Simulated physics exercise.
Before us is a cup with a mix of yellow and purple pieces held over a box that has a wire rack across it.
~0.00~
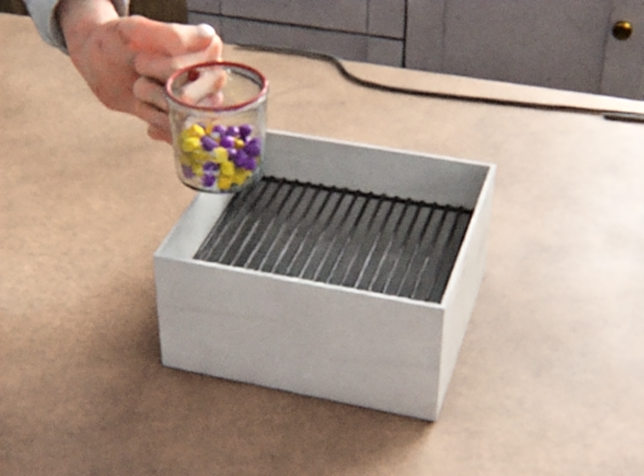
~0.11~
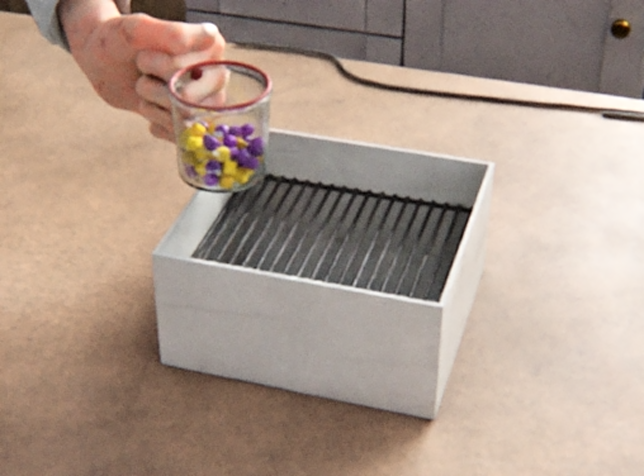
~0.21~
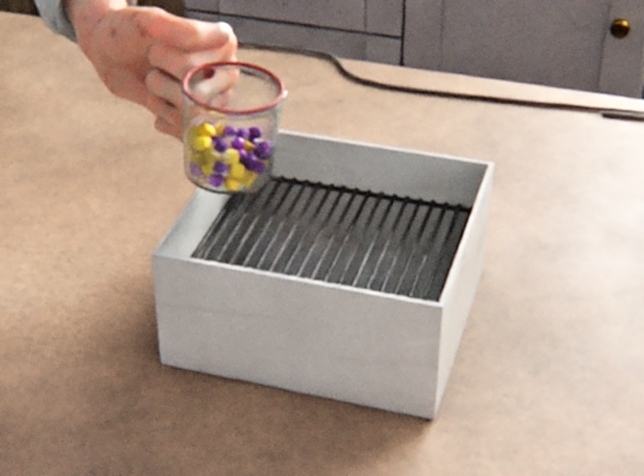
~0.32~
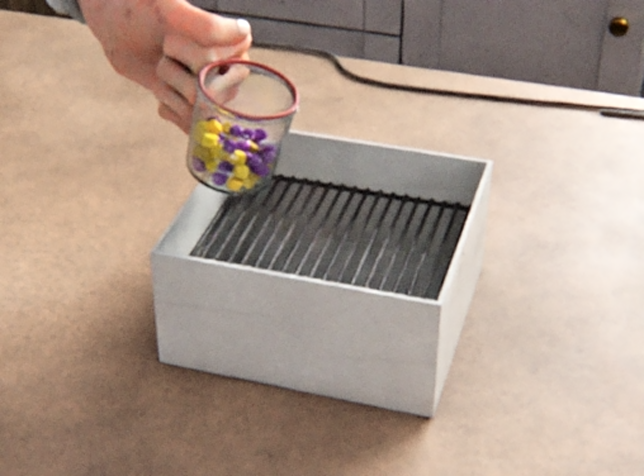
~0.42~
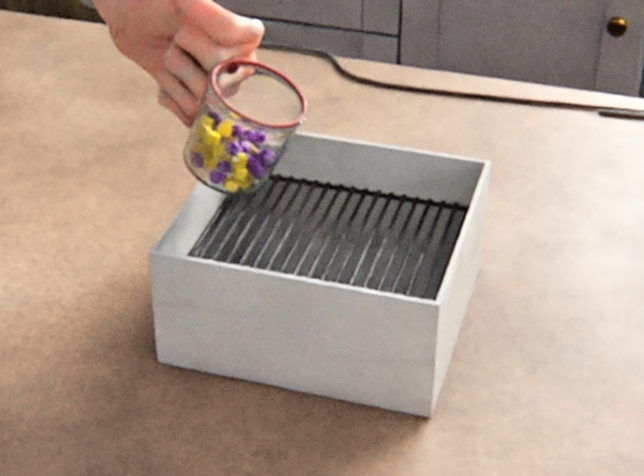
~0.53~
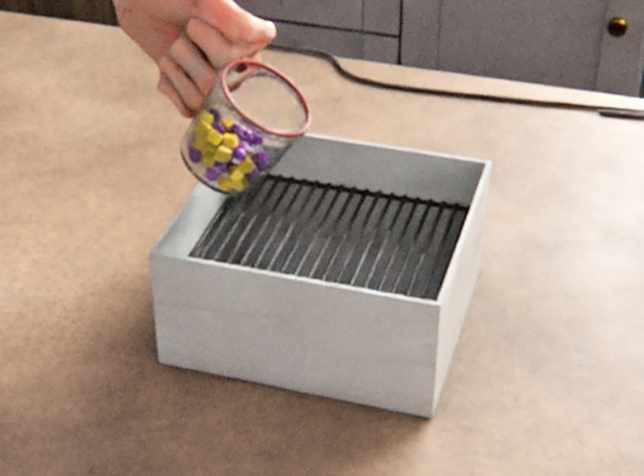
A hand moves a cup of yellow and purple pieces slightly right and tilts it rightward.
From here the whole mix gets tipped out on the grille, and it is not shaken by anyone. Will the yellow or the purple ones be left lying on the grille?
The yellow pieces don't get through; the purple pieces don't get through.
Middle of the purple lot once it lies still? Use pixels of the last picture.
Settled position: Approx. (312, 240).
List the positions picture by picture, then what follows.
The first frame shows cup at (219, 129), upright; rack at (437, 273), 20 wires across; yellow dice-shaped beads at (217, 143), wider than the gaps; purple wooden balls at (225, 153), wider than the gaps.
The second frame shows cup at (222, 128), upright; purple ones at (227, 152).
The third frame shows cup at (231, 129), tipped 6°; yellow ones at (227, 143).
The fourth frame shows cup at (239, 129), tipped 14°; purple ones at (238, 152).
The fifth frame shows cup at (242, 130), tipped 23°; yellow ones at (233, 140).
The sixth frame shows cup at (242, 130), tipped 32°; rack at (433, 270); yellow ones at (226, 150); purple ones at (233, 150).
Around 0.89 s, yellow ones, all in the cup; purple ones, all in the cup.
Around 1.26 s, yellow ones, all in the cup; purple ones, nearly all in the cup, a stray few on or over the wires.
Around 1.71 s, yellow ones, all on or over the wires; purple ones, all on or over the wires.
Finally (2.6 s), yellow ones, all on the wires, none under the rack; purple ones, all on the wires, none under the rack.
